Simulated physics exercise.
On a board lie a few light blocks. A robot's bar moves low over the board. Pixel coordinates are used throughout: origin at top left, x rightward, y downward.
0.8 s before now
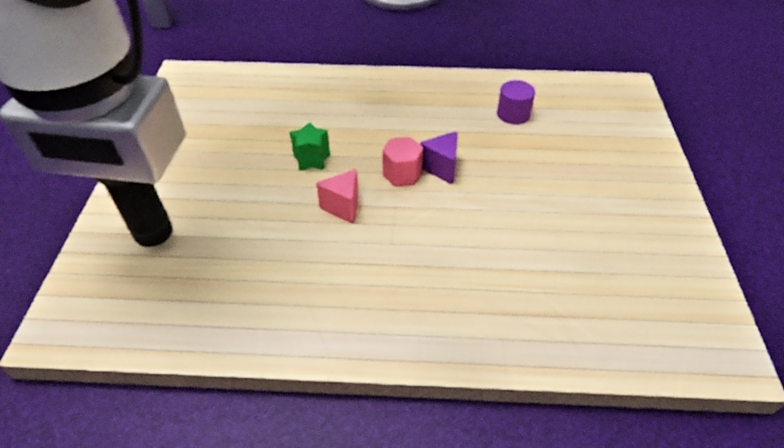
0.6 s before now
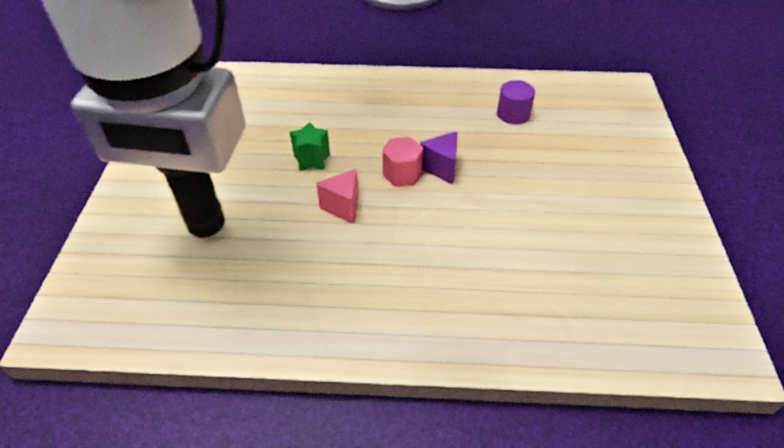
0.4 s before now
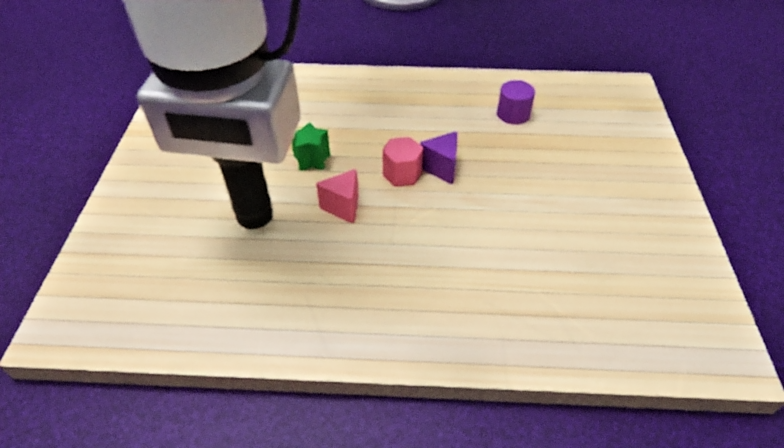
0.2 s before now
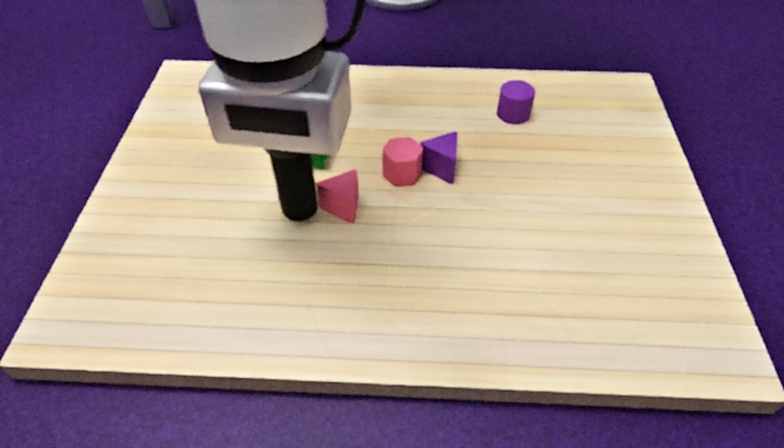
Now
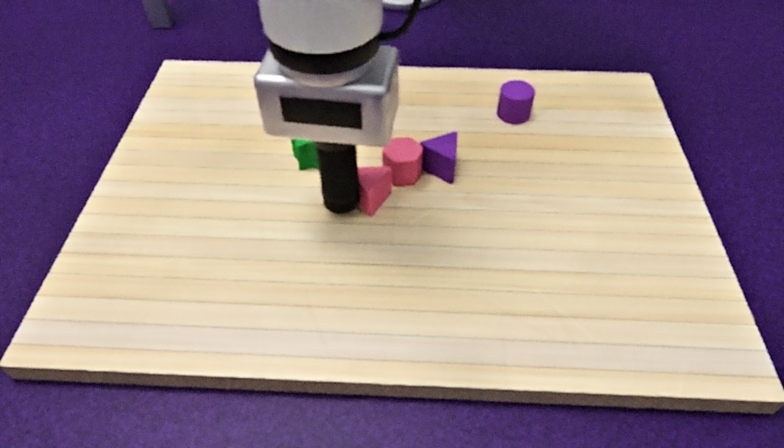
At first, a robot arm's black bar stands at the left of a wooden board, apart from a green star, pink and purple triangular pieces, a pink hexagon and a purple cylinder. The bar moves steadily right, low over the board, then pushes the pink triangular piece a short way right, toward the hexagon.
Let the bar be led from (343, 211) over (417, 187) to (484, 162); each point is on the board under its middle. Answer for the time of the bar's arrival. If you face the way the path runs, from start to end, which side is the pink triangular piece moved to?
It's set to shift right.
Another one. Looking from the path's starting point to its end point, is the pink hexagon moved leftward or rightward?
Over to the left.
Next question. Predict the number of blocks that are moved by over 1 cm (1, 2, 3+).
The way I see it, the answer is three or more.
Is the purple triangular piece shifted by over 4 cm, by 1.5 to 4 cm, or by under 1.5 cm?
It moves more than 4 cm.
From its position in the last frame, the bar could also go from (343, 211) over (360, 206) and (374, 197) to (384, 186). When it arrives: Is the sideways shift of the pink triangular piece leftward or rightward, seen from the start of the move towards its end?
Goes right.
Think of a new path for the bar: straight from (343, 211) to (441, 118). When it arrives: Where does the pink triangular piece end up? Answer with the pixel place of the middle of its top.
The top centre is at (409, 165).
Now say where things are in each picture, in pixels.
In the first picture, bar tip at (154, 233); block tops, green star-shaped block at (308, 134); pink triangular piece at (341, 183); pink hexagon at (403, 149); purple triangular piece at (444, 144).
In the second picture, bar at (207, 224); blocks unchanged.
In the third picture, bar at (255, 216); blocks unchanged.
In the fourth picture, bar at (300, 208); blocks unchanged.
In the fifth picture, bar at (342, 201); green star-shaped block hidden; pink triangular piece at (369, 175); pink hexagon at (403, 149); purple triangular piece at (444, 144).
On the path given first. One third of the way, bar at (394, 185); pink triangular piece at (424, 162); pink hexagon at (414, 141), turned 50° anticlockwise; purple triangular piece at (448, 138), turned 35° clockwise.
Two thirds of the way, bar at (442, 169); pink triangular piece at (473, 150), turned 20° clockwise; pink hexagon at (421, 134), turned 75° anticlockwise; purple triangular piece at (461, 127).
At the end, bar at (485, 152); green star-shaped block in place; pink triangular piece at (519, 139), turned 40° clockwise; pink hexagon at (421, 134), turned 75° anticlockwise; purple triangular piece at (473, 119), turned 55° anticlockwise.
